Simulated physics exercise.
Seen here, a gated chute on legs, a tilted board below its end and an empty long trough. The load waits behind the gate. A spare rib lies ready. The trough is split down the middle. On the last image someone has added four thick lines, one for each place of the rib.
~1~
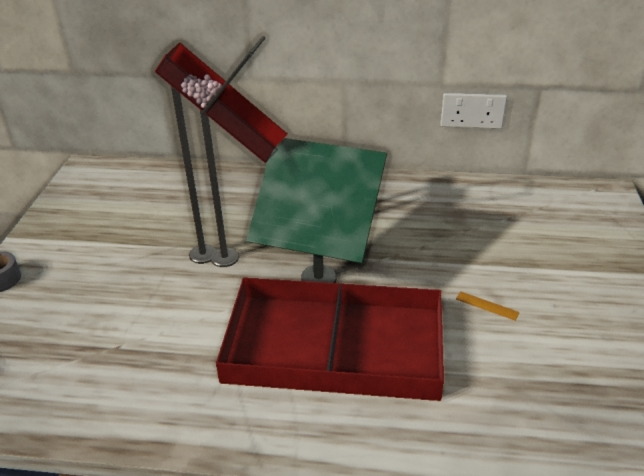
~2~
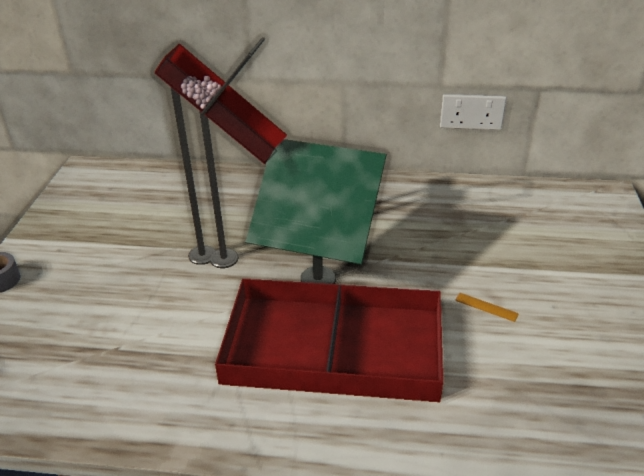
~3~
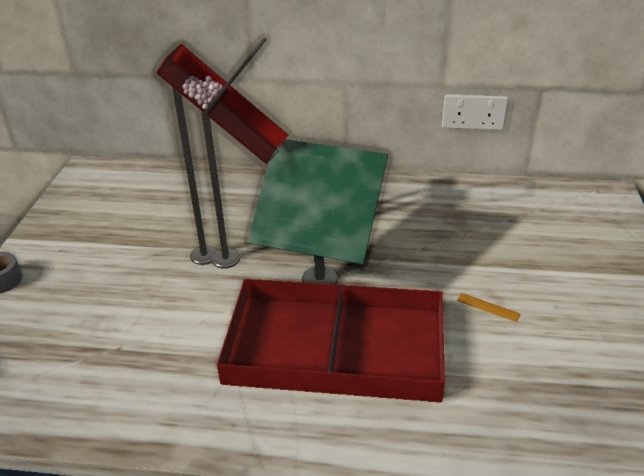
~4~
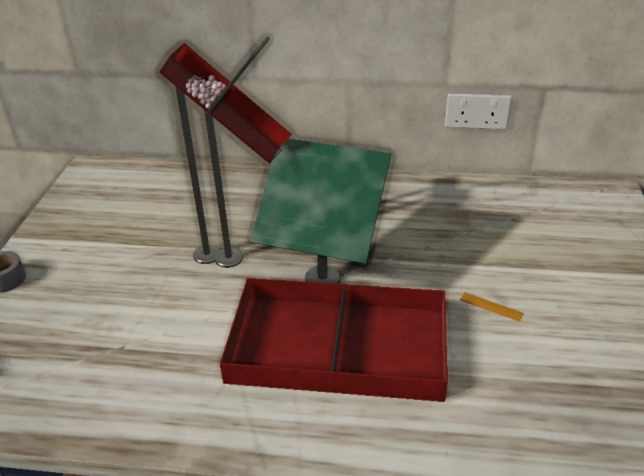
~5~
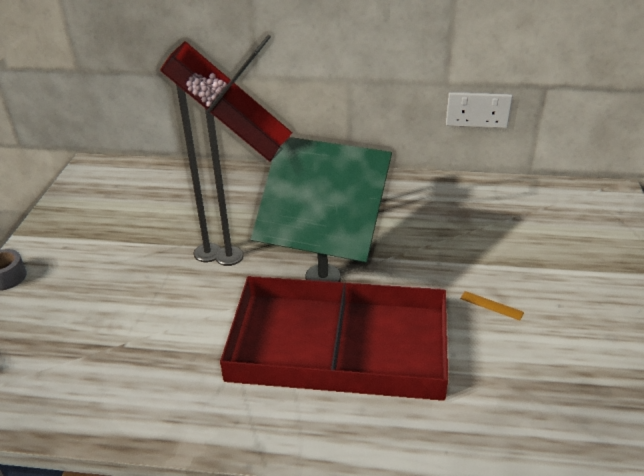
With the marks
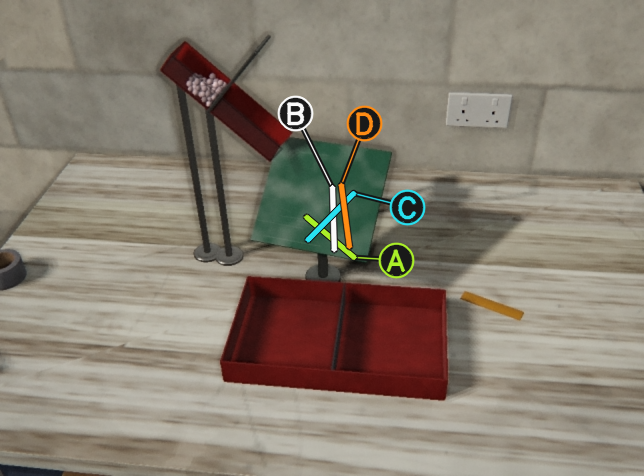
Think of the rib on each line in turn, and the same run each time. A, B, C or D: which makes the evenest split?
D works best here.
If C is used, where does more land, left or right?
Left.
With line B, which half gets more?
Left.
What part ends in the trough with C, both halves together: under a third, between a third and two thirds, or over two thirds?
It is over two thirds.
On the marked copy, line A from (306, 217) to (354, 257); line B from (332, 187) to (334, 249); line C from (353, 193) to (307, 239); line D from (341, 185) to (349, 246).
With A, of what is caught, close to a quarter in the left half, the bulk in the right.
With B, of what is caught, all but a few in the left half, only a few in the right.
With C, of what is caught, all but a few in the left half, only a few in the right.
With D, of what is caught, close to two thirds in the left half, close to a third in the right.
